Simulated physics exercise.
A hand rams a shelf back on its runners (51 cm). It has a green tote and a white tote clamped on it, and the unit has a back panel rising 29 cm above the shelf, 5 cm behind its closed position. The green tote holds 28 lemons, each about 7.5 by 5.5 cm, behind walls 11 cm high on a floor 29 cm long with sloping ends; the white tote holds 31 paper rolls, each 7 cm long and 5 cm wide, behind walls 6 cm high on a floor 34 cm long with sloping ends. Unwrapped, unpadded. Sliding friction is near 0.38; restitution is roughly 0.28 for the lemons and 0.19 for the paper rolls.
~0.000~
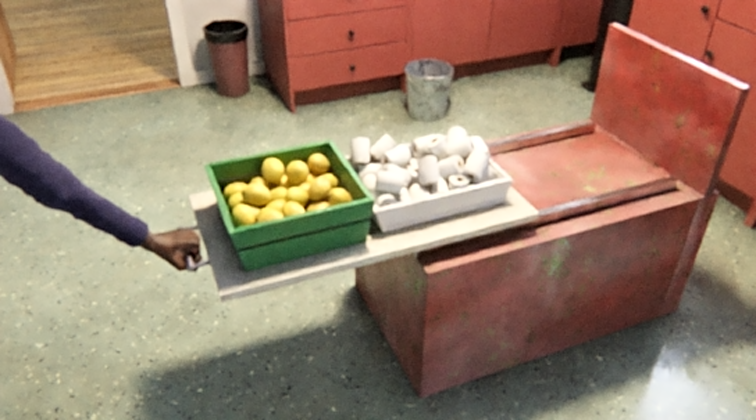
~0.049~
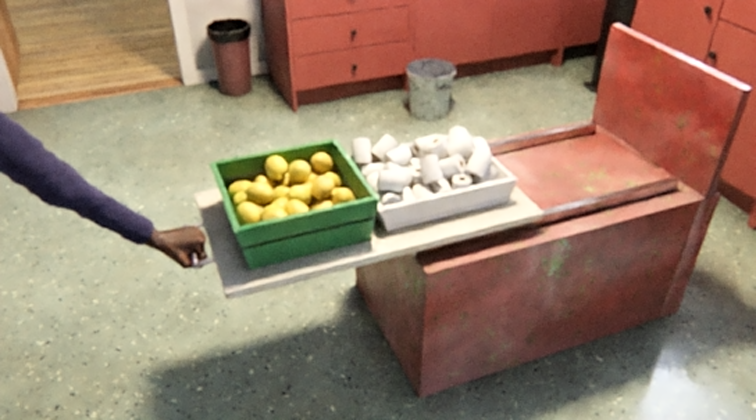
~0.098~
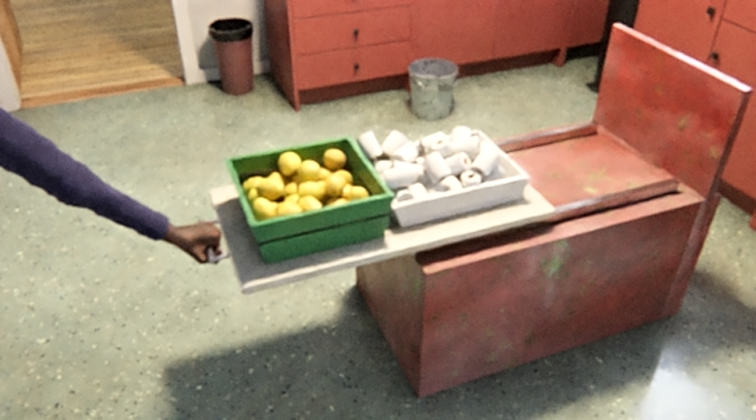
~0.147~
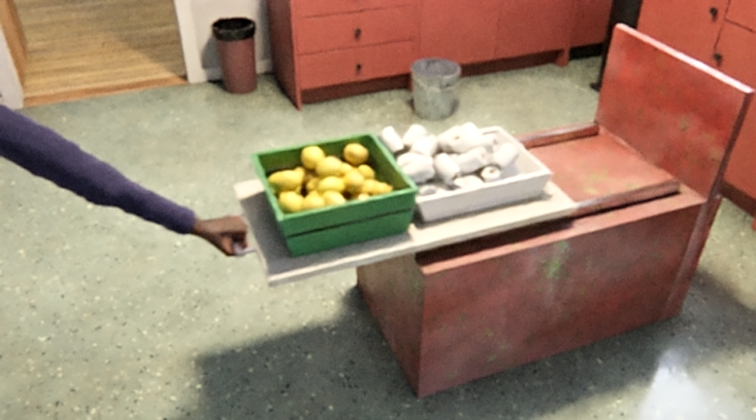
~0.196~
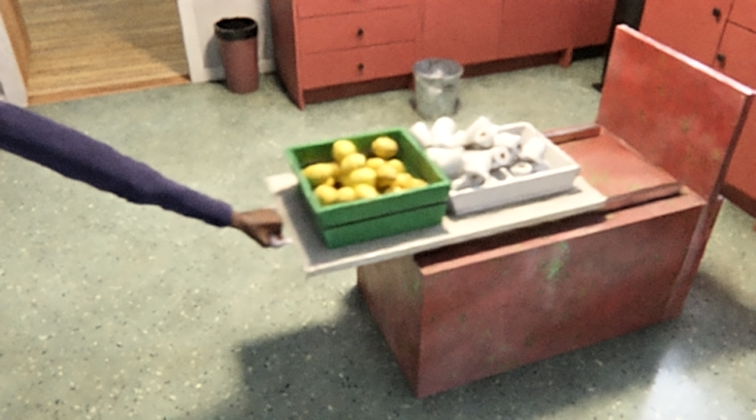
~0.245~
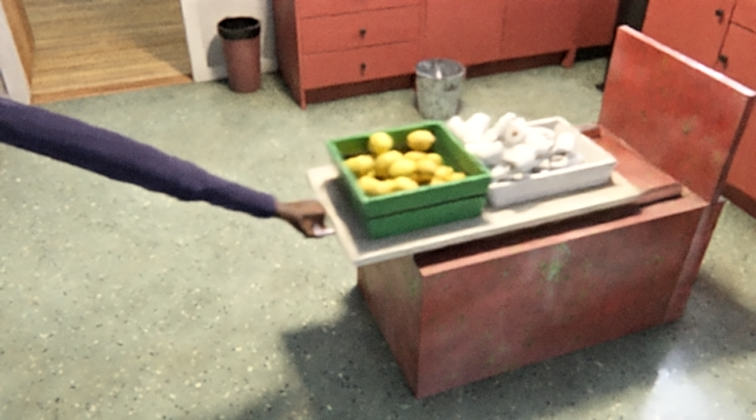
A green tote of yellow lemons and a white tote of white paper rolls sit side by side on a pale shelf over a worn red unit, seen from above in a room with a speckled green floor. Red drawers and two bins stand behind. A dark-sleeved arm at left pushes the shelf rightward, slowly then faster, carrying both totes toward the upright back panel, as the camera shifts slightly.
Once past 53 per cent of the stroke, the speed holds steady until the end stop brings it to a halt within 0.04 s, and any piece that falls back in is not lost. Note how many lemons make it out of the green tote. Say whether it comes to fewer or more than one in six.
Fewer.
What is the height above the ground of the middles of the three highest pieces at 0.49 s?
Mean height: Some 74 cm.
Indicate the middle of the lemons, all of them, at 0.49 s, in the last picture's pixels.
At about (475, 166).
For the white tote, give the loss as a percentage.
White tote, 25 in a hundred gone.
After 0.29 s, end of travel.
After 0.37 s, 0 of 28 out of the green tote and 2 of 31 out of the white tote.
After 0.49 s, 0 of 28 out of the green tote and 7 of 31 out of the white tote.
After 0.71 s, 2 of 28 out of the green tote and 8 of 31 out of the white tote.
Final count (at 1.14 s), 2 of 28 out of the green tote and 8 of 31 out of the white tote. Asked share, 2 of 28, 7 per cent.
